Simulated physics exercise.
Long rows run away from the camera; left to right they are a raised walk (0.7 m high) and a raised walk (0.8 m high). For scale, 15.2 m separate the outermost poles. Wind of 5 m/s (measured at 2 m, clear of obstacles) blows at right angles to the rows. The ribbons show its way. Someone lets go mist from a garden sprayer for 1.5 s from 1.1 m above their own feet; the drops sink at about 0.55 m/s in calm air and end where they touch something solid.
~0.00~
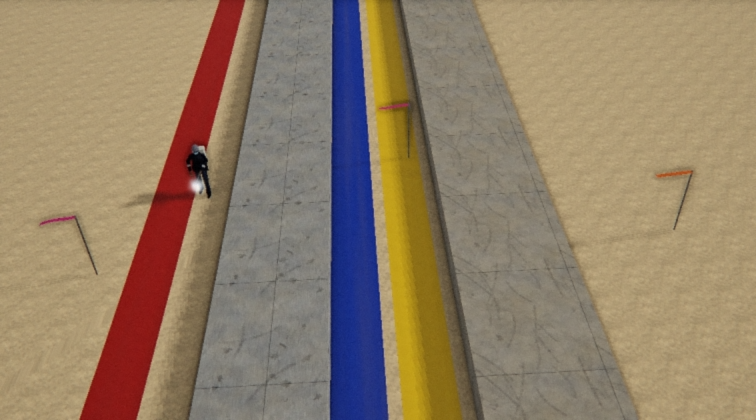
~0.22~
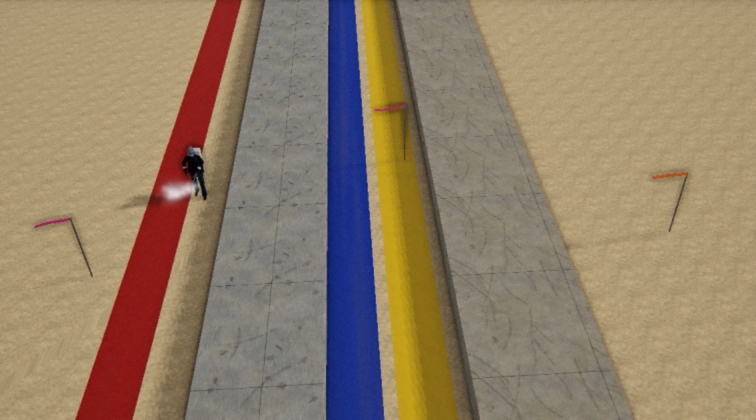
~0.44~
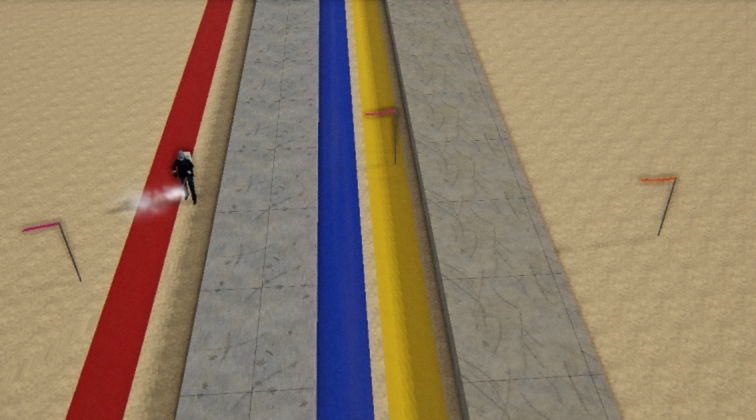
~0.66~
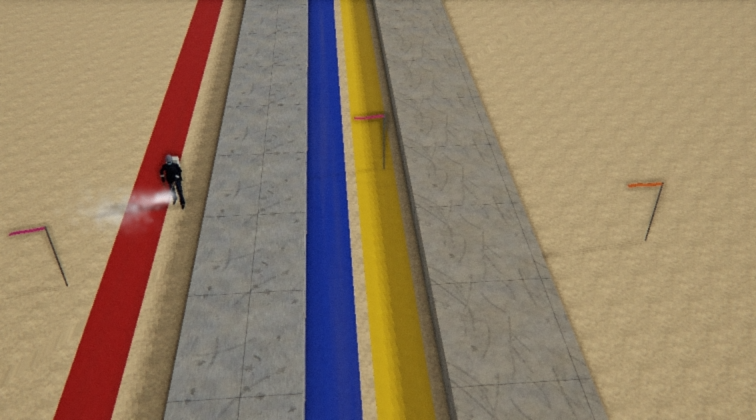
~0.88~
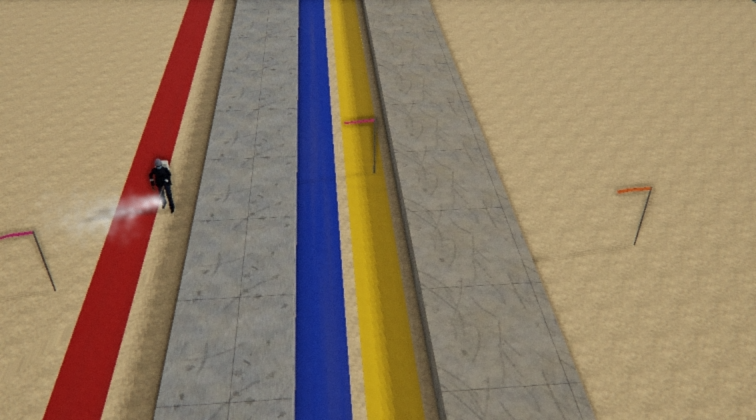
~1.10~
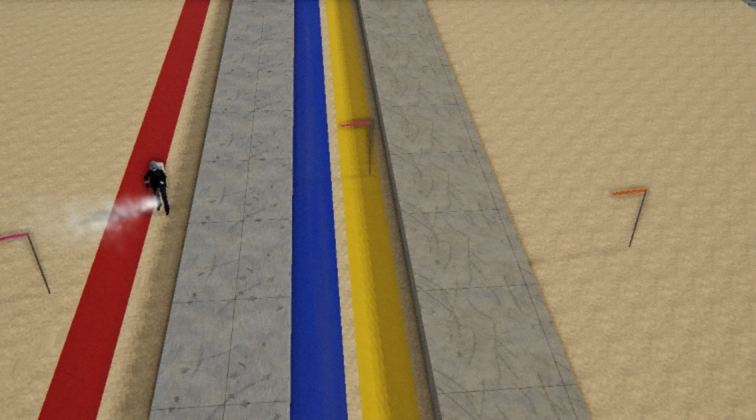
To begin with, a dark-clothed figure stands on a red strip left of two raised grey walks, with blue and yellow strips between them and ribbons streaming left from poles. A small white puff of mist appears beside the figure, then stretches leftward and thins as the view shifts slightly.
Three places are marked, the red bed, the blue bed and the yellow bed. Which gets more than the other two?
The red one.
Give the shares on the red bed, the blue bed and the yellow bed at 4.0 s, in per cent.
Roughly 20 % red, 0 % blue, 0 % yellow.
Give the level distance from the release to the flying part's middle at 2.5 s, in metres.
Roughly 4.0 m.
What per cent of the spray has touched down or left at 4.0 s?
Some 90 per cent.
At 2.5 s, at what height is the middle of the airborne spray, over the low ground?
Roughly 0.4 m up.
After 2.5 s, 63 % is no longer flying here, and 0 % lies on the blue bed, 17 % on the red bed and 0 % on the yellow bed.
After 4.0 s, 88 % is no longer flying here, and 0 % lies on the blue bed, 18 % on the red bed and 0 % on the yellow bed.
After 8.0 s, 98 % is no longer flying here, and 0 % lies on the blue bed, 18 % on the red bed and 0 % on the yellow bed.
After 20.0 s, 100 % is no longer flying here, and 0 % lies on the blue bed, 18 % on the red bed and 0 % on the yellow bed.
After 45.0 s, 100 % is no longer flying here, and 0 % lies on the blue bed, 18 % on the red bed and 0 % on the yellow bed.
